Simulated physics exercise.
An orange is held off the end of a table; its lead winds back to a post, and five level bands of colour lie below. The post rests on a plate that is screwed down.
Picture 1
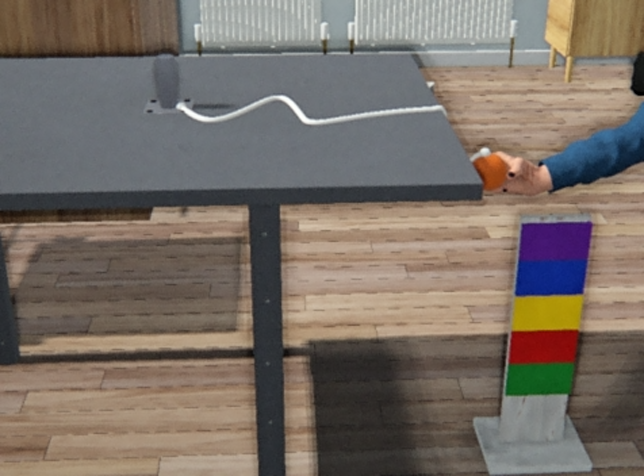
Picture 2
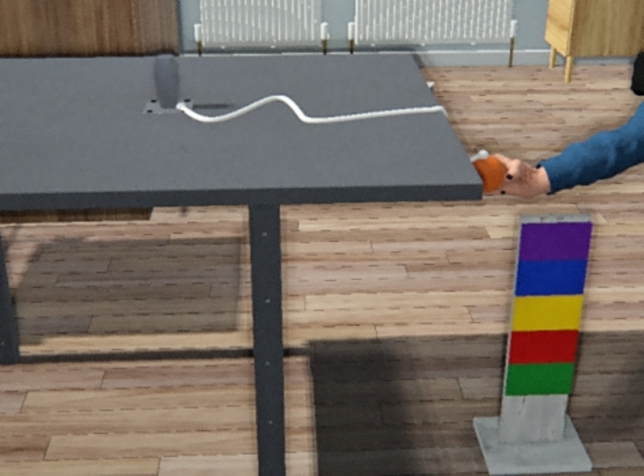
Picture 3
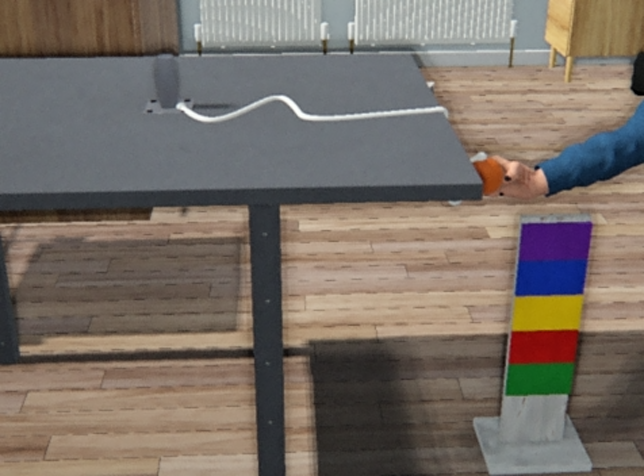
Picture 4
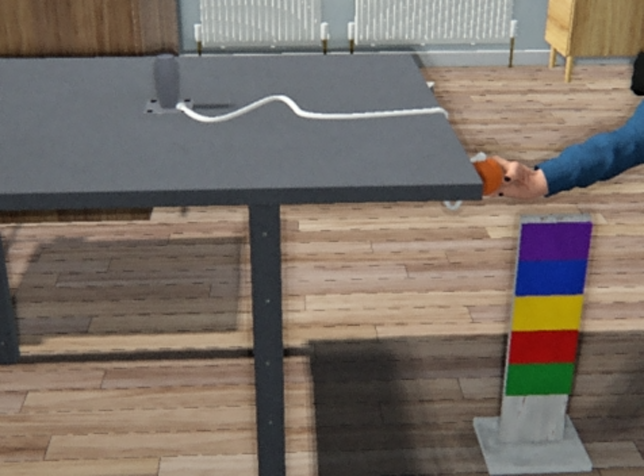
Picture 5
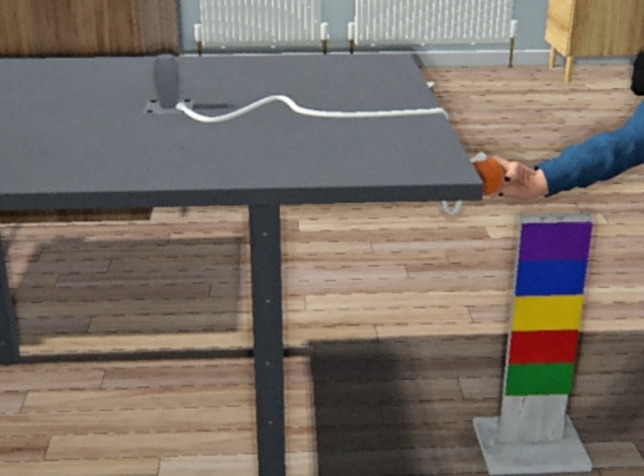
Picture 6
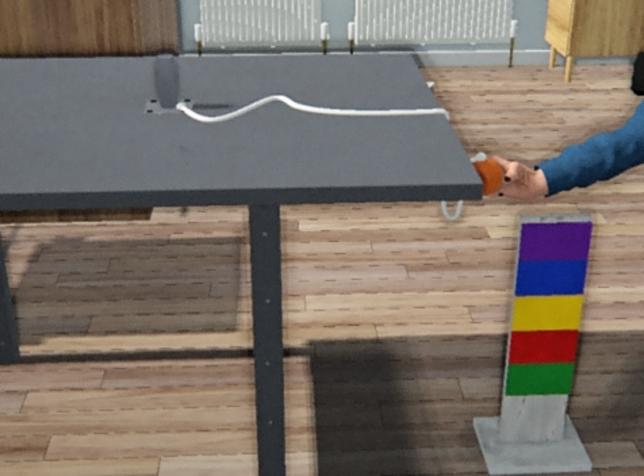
A white cord lying in a wavy line across a dark table flattened slightly, and a small loop of it sagged below the table's end, while a hand there held an orange almost still.
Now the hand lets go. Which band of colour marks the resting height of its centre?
The green band marks it.
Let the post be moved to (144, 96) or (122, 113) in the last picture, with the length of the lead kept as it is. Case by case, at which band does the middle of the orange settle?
Red; red.
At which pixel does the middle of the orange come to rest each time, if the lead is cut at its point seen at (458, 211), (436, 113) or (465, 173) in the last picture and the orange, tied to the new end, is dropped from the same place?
I'd expect it near (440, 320) on the first try, near (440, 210) on the second and near (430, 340) on the third.
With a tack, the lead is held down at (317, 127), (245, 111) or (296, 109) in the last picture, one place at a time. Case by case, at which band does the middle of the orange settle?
First try blue, second try red, third try yellow.
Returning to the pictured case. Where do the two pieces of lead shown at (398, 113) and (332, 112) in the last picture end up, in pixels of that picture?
The first lands at (441, 149), while the second lands at (415, 109).
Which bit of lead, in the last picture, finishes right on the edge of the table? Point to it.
You'll find it somewhere near (358, 114).
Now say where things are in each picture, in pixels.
In the first picture, orange (488, 172); purple (556, 242); blue (552, 279); yellow (548, 314); red (544, 348); green (540, 380).
In the second picture, orange (486, 175); lead through (203, 119) (270, 99) (308, 120) (402, 113) (445, 166).
In the third picture, orange (485, 176).
In the fourth picture, orange (484, 177); lead through (203, 119) (270, 99) (321, 117) (419, 112) (445, 183).
In the fifth picture, orange (484, 177).
In the sixth picture, orange (484, 177); lead through (203, 119) (270, 99) (339, 113) (438, 113) (444, 202).
A little later, orange near (447, 348); level with red.
Next, orange near (414, 364); level with green.
When it is over, orange near (425, 368); level with green. Its centre hangs level with the green band.
